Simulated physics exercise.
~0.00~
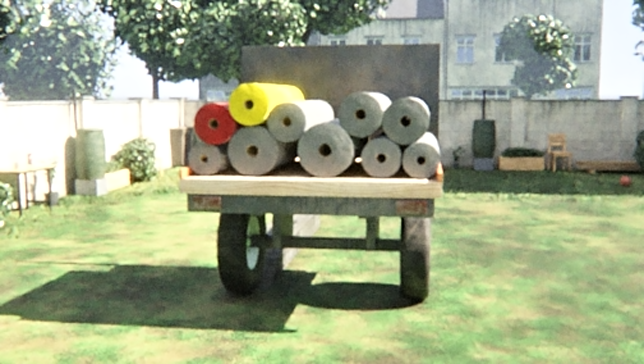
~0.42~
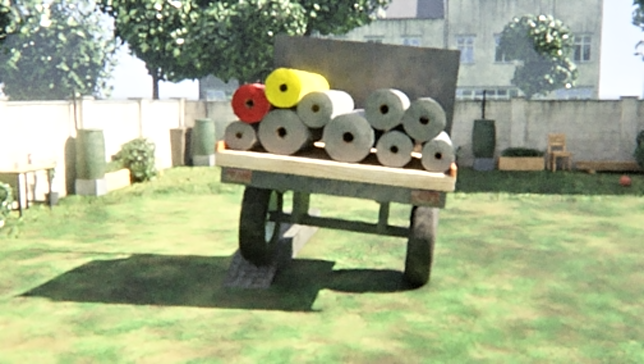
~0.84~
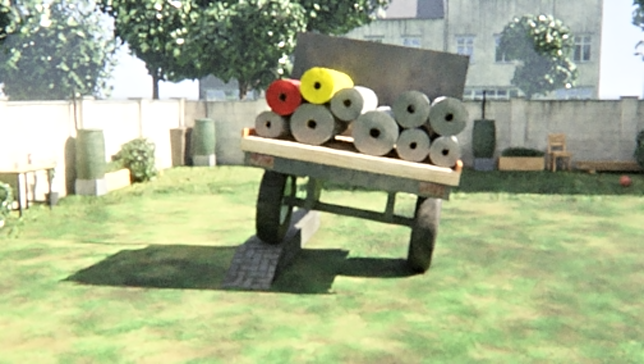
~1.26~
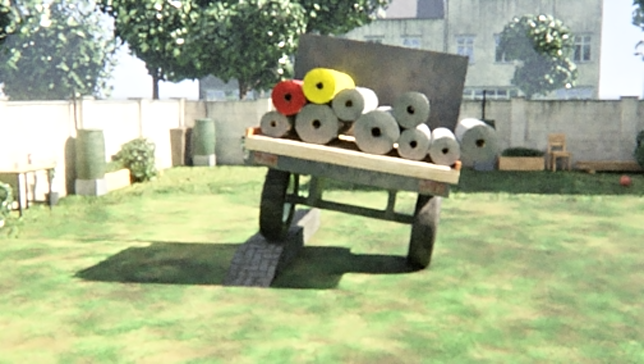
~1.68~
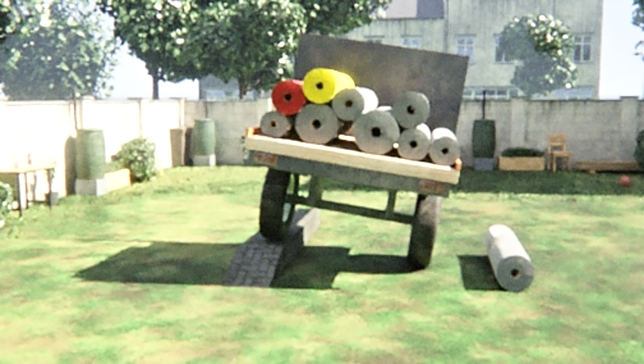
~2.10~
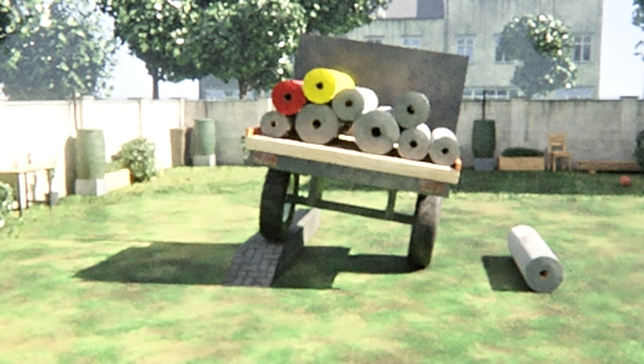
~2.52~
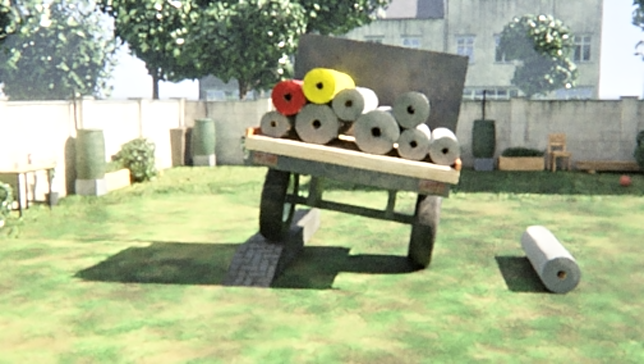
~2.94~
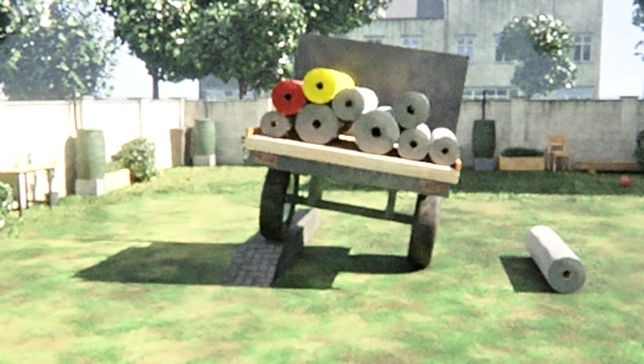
A trailer stacked with rolls tilted as one wheel climbed a small ramp, and a grey roll slid off the right side onto the grass, rolled slightly farther and stopped, while the red and yellow ones stayed up on the pile.
